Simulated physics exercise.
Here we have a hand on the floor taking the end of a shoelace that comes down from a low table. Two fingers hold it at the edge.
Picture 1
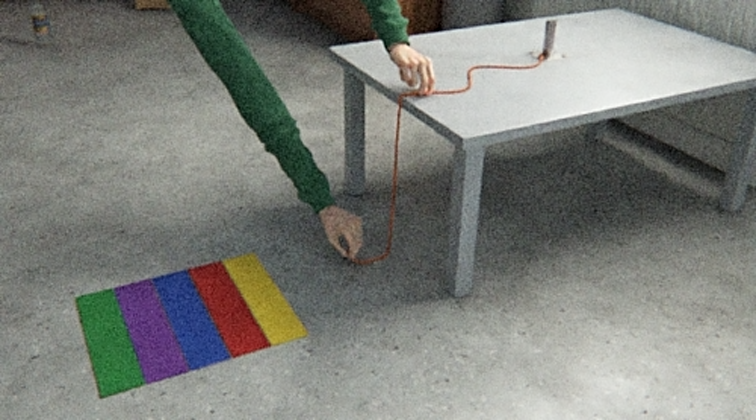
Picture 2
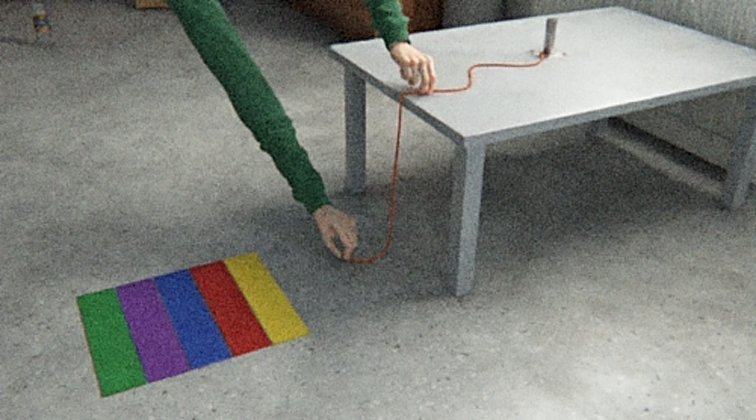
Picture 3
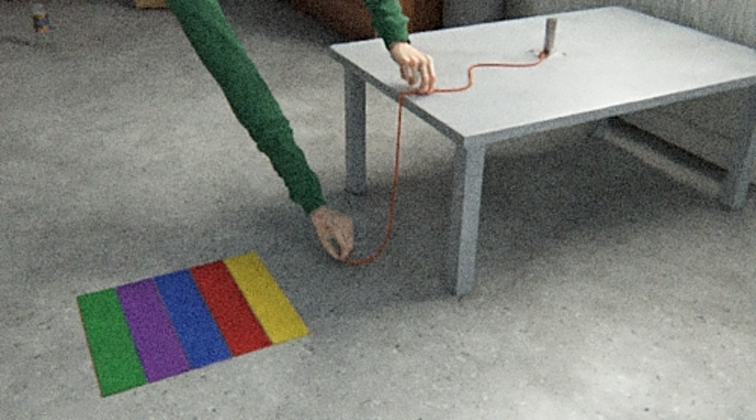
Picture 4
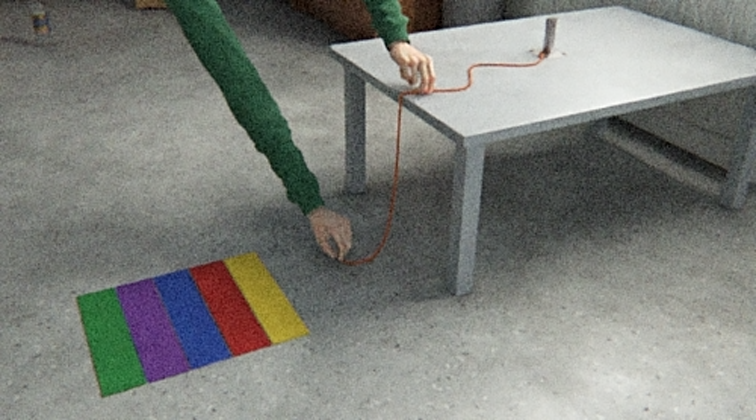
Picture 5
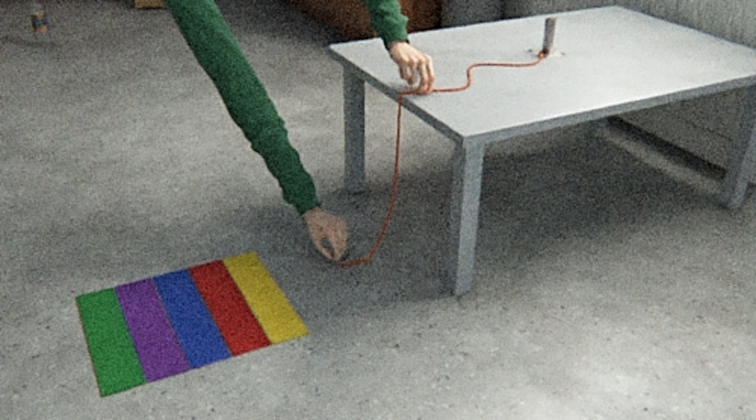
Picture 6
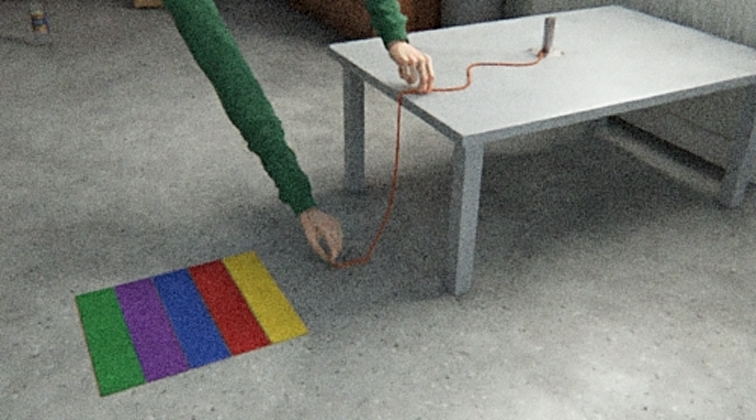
The clip shows one hand holding an orange-red cord at a low table's edge while another, near the floor, draws the cord's lower end slightly left, toward a mat striped green, purple, blue, red and yellow.
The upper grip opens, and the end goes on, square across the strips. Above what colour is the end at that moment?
Over blue.
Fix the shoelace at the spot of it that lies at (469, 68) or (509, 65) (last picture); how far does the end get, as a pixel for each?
Near (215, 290) and (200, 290).
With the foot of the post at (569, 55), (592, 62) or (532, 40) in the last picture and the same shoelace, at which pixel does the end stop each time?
Try by try, around (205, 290), (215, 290) and (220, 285).
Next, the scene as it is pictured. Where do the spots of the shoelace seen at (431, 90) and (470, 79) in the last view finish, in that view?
At (391, 101), then (439, 81).
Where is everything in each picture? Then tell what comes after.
The first frame shows end (349, 255); yellow (280, 323); red (242, 334); blue (203, 346); purple (161, 358); green (117, 371).
The second frame shows end (343, 255); shoelace through (537, 64) (474, 67) (461, 90) (400, 113) (394, 180) (387, 245).
The third frame shows end (340, 256).
The fourth frame shows end (337, 257); shoelace through (536, 64) (474, 66) (460, 89) (400, 113) (396, 179) (382, 245).
The fifth frame shows end (333, 257).
The sixth frame shows end (329, 258); shoelace through (535, 63) (473, 66) (459, 89) (399, 112) (395, 179) (374, 244).
Early on, end near (248, 280); over yellow.
Midway, end near (211, 290); over red.
At the end of the slack, end near (188, 296); over blue. The end stops over the blue strip.
